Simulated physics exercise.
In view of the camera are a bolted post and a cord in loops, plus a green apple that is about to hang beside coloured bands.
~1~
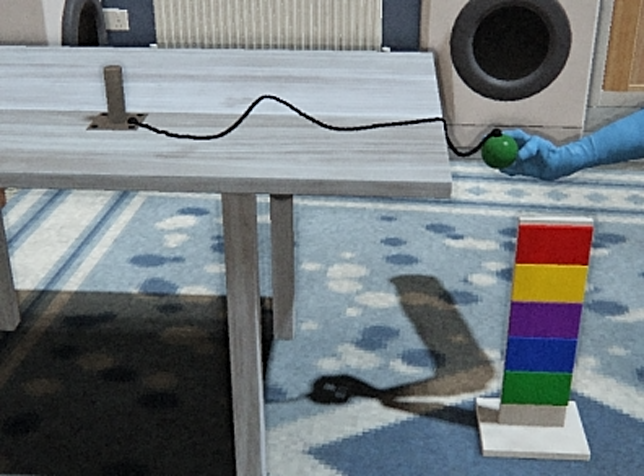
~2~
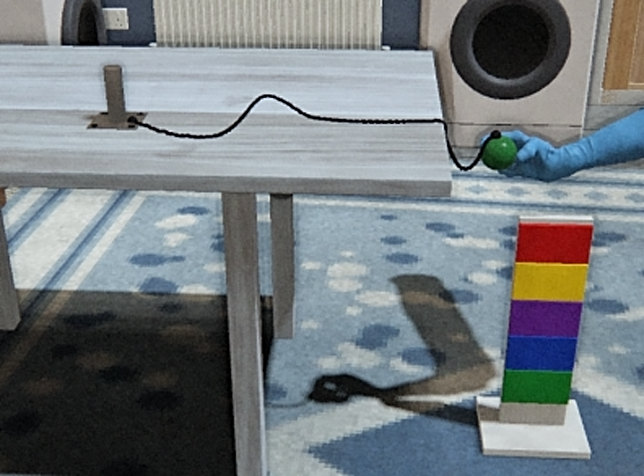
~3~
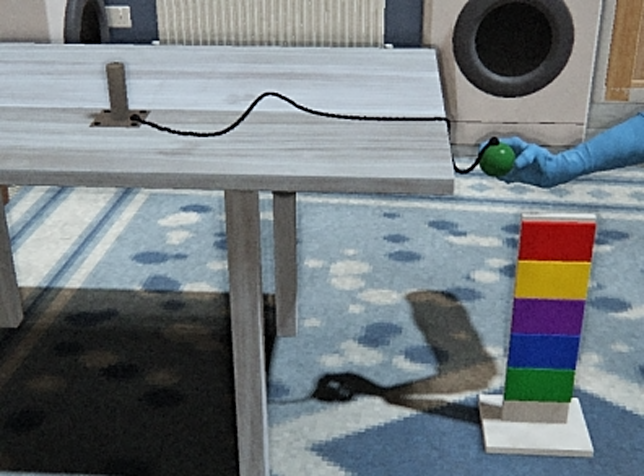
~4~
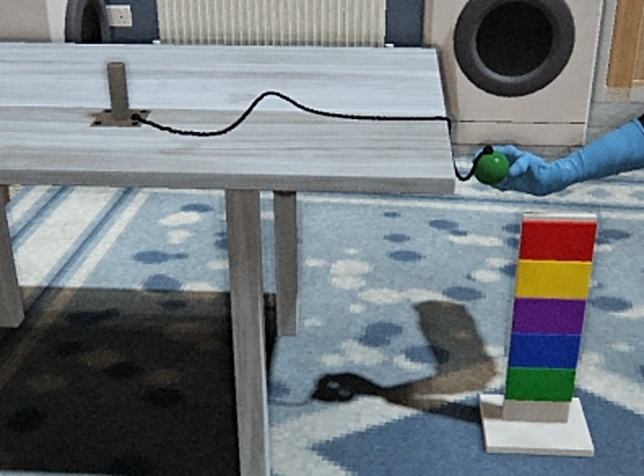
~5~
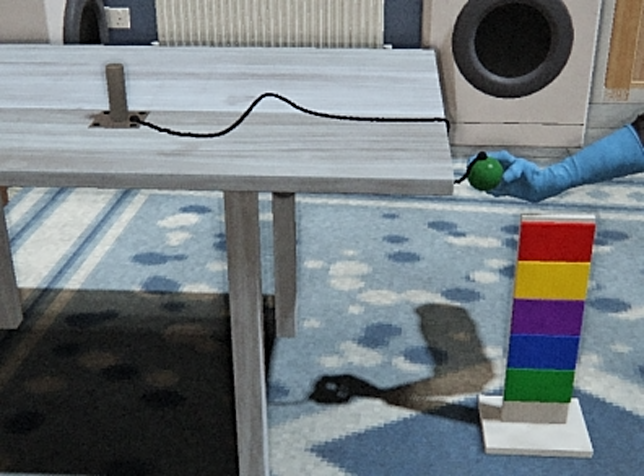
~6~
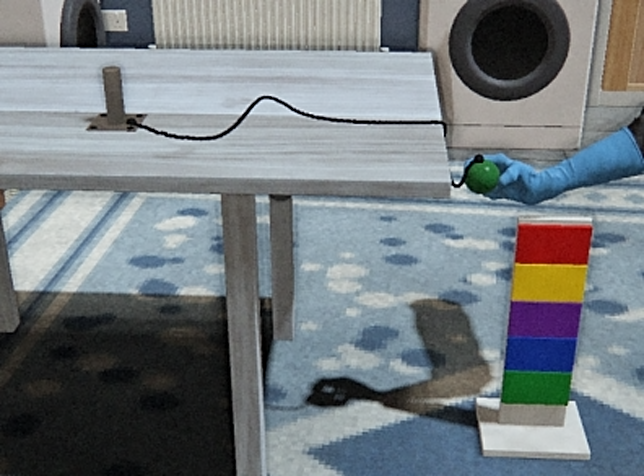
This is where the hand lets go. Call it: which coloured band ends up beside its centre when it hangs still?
Blue, beside its centre.
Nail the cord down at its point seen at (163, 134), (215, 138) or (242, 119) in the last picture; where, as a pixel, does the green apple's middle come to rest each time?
Approximately at (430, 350), at (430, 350) and at (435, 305), in that order.
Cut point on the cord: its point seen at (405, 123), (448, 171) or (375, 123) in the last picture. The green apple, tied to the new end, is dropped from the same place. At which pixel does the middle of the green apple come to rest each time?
Taking the tries in order gives (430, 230), (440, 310) and (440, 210).
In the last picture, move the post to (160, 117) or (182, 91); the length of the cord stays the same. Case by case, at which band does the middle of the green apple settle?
Try one - green; try two - green.
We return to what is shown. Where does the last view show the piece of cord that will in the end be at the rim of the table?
Roughly (303, 114).
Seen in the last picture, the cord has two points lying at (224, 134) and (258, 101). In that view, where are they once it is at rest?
They go to (254, 122) and to (359, 122).
Soon after, apple near (406, 356); level with blue.
Then, apple near (441, 370); level with blue.
At rest, apple near (426, 367); level with blue. Its middle rests at the blue band.
